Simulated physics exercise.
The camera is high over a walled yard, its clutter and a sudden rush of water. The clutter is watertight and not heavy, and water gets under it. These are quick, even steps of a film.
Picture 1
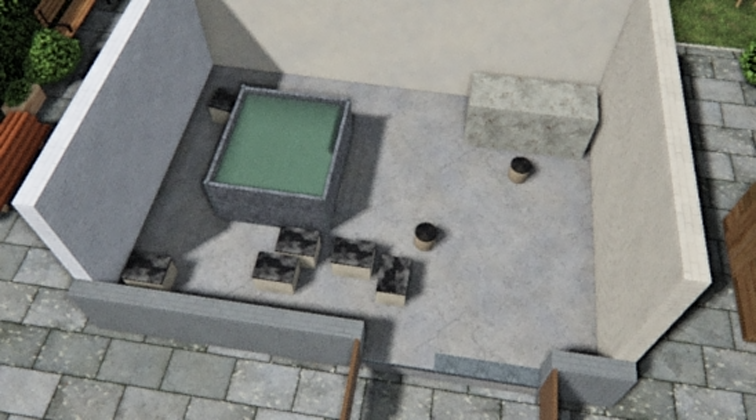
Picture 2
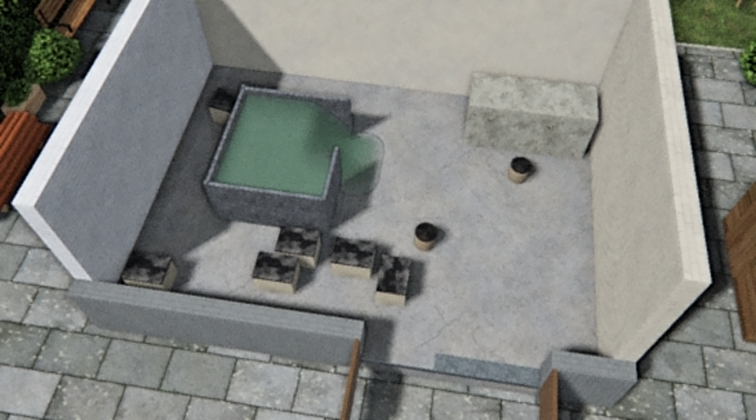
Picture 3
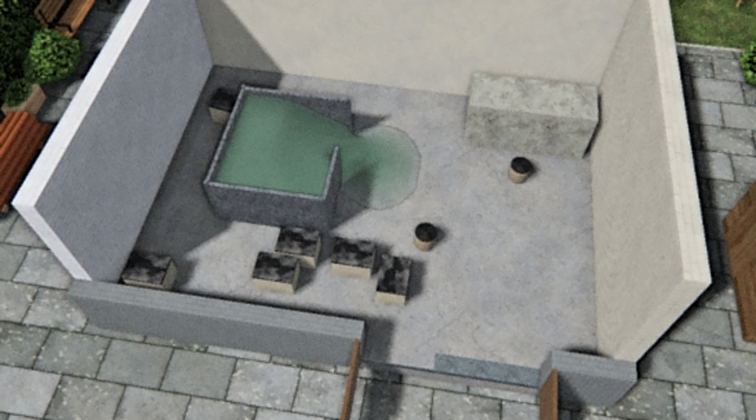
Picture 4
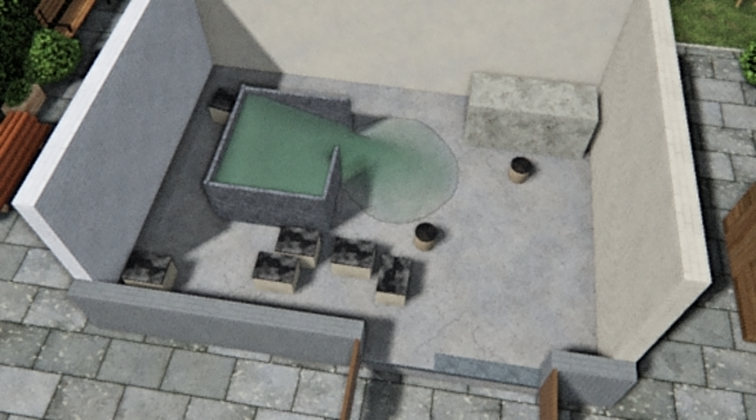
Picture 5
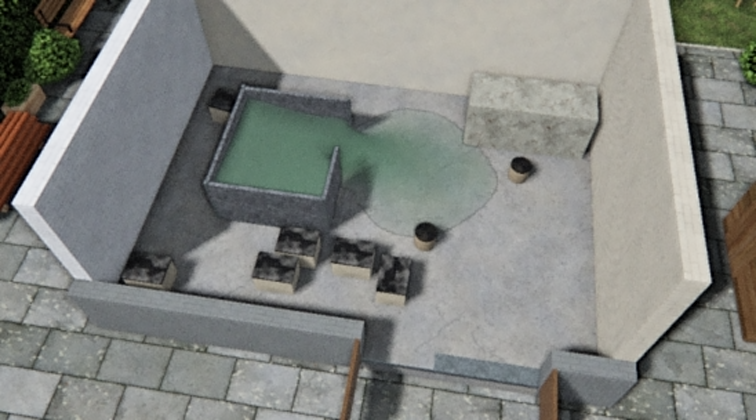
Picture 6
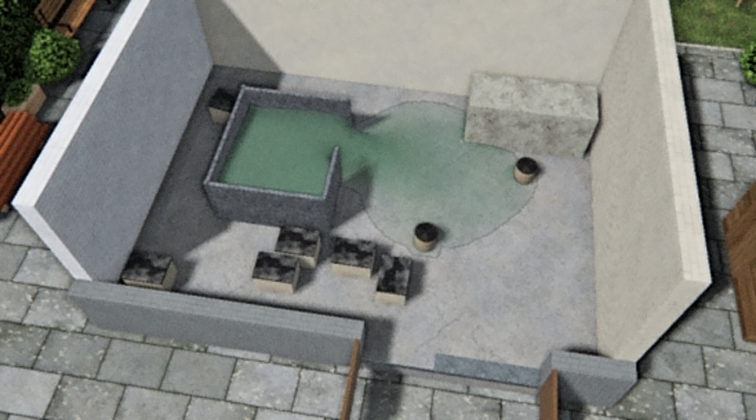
Green water poured out through the right side of a raised square tank and spread across the walled yard's floor, reaching two small pails and nudging the farther one slightly to the right.
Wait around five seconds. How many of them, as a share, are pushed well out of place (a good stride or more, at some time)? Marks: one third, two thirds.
It is not even a third.
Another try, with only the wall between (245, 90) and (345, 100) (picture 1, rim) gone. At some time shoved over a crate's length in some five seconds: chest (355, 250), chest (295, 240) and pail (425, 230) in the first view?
As listed: Short of that, less than that, that far or more.
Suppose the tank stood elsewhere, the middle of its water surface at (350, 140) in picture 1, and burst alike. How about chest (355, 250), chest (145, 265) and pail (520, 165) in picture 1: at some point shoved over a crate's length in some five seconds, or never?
In turn: No, under that, swept aside.
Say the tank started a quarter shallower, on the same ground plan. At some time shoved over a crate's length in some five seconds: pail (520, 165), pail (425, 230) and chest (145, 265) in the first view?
One after the other: Pushed that far, shifted that much, less than that.
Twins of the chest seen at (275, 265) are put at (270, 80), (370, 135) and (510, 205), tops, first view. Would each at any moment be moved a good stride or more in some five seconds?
In turn: Under that, yes, moved that far.
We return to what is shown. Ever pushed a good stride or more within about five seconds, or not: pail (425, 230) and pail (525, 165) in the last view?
One after the other: Moved that far, swept aside.
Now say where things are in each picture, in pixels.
A pail at (521, 165) rests on the ground; a pail at (426, 232), on the bottom; 0 of 8 have shifted, in the first frame.
A pail at (521, 165), on the bottom; a pail at (426, 232) rests on the ground; 0 of 8 have shifted, in the second frame.
A pail at (521, 165) rests on the ground; a pail at (426, 232), on the bottom; 0 of 8 have shifted, in the third frame.
A pail at (521, 165) rests on the ground; a pail at (426, 232), on the bottom; 0 of 8 have shifted, in the fourth frame.
A pail at (521, 165), on the bottom; a pail at (426, 232), on the bottom; 0 of 8 have shifted, in the fifth frame.
A pail at (527, 165) rests on the ground, close to its start; a pail at (426, 232), on the bottom; 1 of 8 have shifted, in the sixth frame.
A moment on, 1 of 8 are well off their spots; 0 afloat.
Next, 2 of 8 are well off their spots; 1 afloat.
Later, 2 of 8 are well off their spots; 2 afloat.
In the end, 2 of 8 are well off their spots, and 2 have been at some point; 2 afloat.
